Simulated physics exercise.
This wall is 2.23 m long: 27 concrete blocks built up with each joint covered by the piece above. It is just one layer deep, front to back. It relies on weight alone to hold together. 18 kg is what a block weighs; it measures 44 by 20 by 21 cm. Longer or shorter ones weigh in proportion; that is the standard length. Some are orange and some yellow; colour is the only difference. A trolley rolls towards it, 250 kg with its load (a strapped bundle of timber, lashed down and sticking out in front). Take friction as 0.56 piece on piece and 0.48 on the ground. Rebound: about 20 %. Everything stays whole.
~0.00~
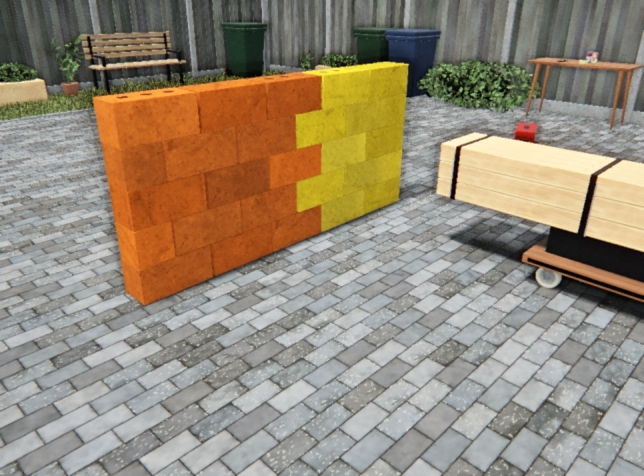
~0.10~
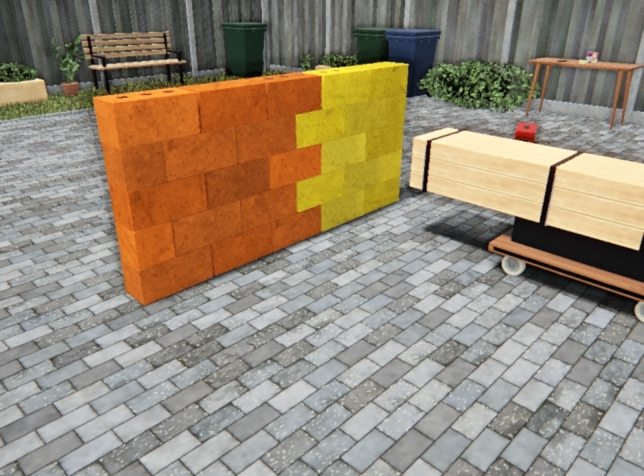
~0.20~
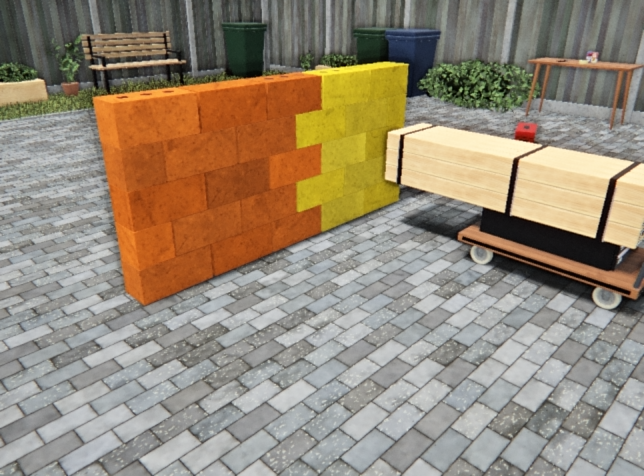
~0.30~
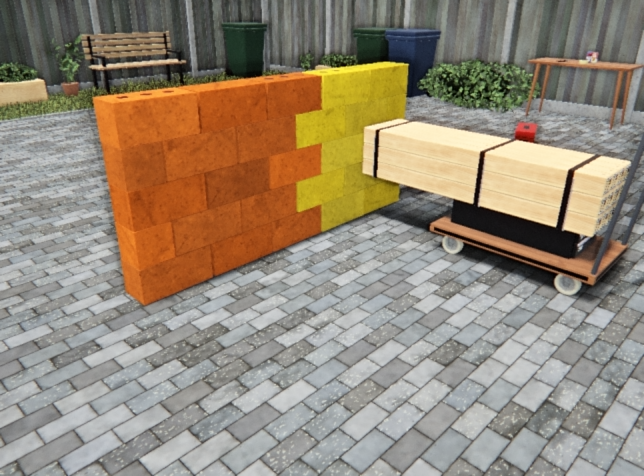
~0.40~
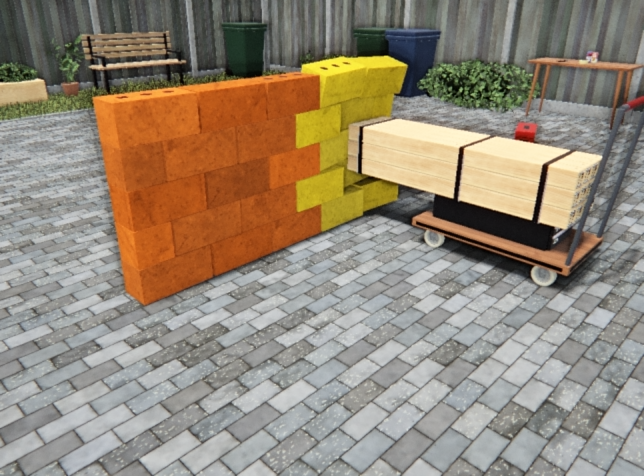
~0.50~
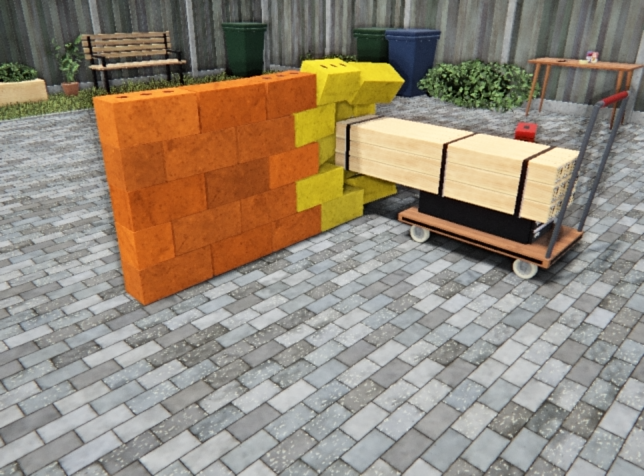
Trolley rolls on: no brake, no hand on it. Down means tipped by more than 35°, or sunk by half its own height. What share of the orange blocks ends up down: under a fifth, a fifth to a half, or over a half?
Under a fifth.
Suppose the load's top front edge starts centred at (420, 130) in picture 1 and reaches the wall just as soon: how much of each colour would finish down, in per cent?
Down at the end: Orange 10 per cent, yellow 80 per cent.
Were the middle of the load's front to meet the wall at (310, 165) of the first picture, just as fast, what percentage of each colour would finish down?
Then orange 50, yellow 80 per cent.
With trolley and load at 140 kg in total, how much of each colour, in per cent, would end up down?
Result: Orange 10, yellow 80 %.
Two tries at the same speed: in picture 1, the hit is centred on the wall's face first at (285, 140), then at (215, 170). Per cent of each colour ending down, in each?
For orange it's 50 then 50 per cent, for yellow 20 then 0 per cent.
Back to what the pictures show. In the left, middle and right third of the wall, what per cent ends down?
Left third 0 per cent, middle 30 per cent, right 90 per cent.
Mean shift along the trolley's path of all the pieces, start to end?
Mean shift: Around 35 cm.
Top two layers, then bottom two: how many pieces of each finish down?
6 and 3.
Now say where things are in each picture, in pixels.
In the first frame (places mark the middle of the side facing us), load (448, 161) 64 cm short of the wall; top orange block (160, 119); top yellow block (347, 89); nothing disturbed.
The second frame shows load (420, 154) 44 cm short of the wall; top orange block (160, 119).
The third frame shows load (394, 148) 23 cm short of the wall; top orange block (160, 119).
The fourth frame shows load (370, 143) 30 mm short of the wall; top orange block (160, 119).
The fifth frame shows load (354, 140) 11 cm into the wall's line; top orange block (160, 120); top yellow block (344, 87) leaning 15°; 10 disturbed, none down.
The sixth frame shows load (342, 137) 22 cm into the wall's line; top orange block (160, 119); top yellow block (341, 87) leaning 19°; steepest lean 33°, the block at (378, 93); 11 disturbed, none down.
After 0.64 s, load 37 cm past the wall's line, still rolling; none of the 15 orange blocks down (6 of 27 in all colours); top orange block unmoved; top yellow block leaning 4°.
After 0.96 s, load 68 cm past the wall's line, still rolling; none of the 15 orange blocks down (9 of 27 in all colours); top orange block unmoved; top yellow block leaning 34°, 13 cm lower.
After 1.46 s, load 96 cm past the wall's line, still rolling; 1 of the 15 orange blocks down (11 of 27 in all colours); top orange block unmoved; top yellow block on its side.
At rest (2.5 s), load 99 cm past the wall's line, stopped; 1 of the 15 orange blocks down (11 of 27 in all colours); top orange block unmoved; top yellow block on its side. That is 7 per cent. As the last picture would show them, middles, top orange block near (149, 116), top yellow block near (193, 194).
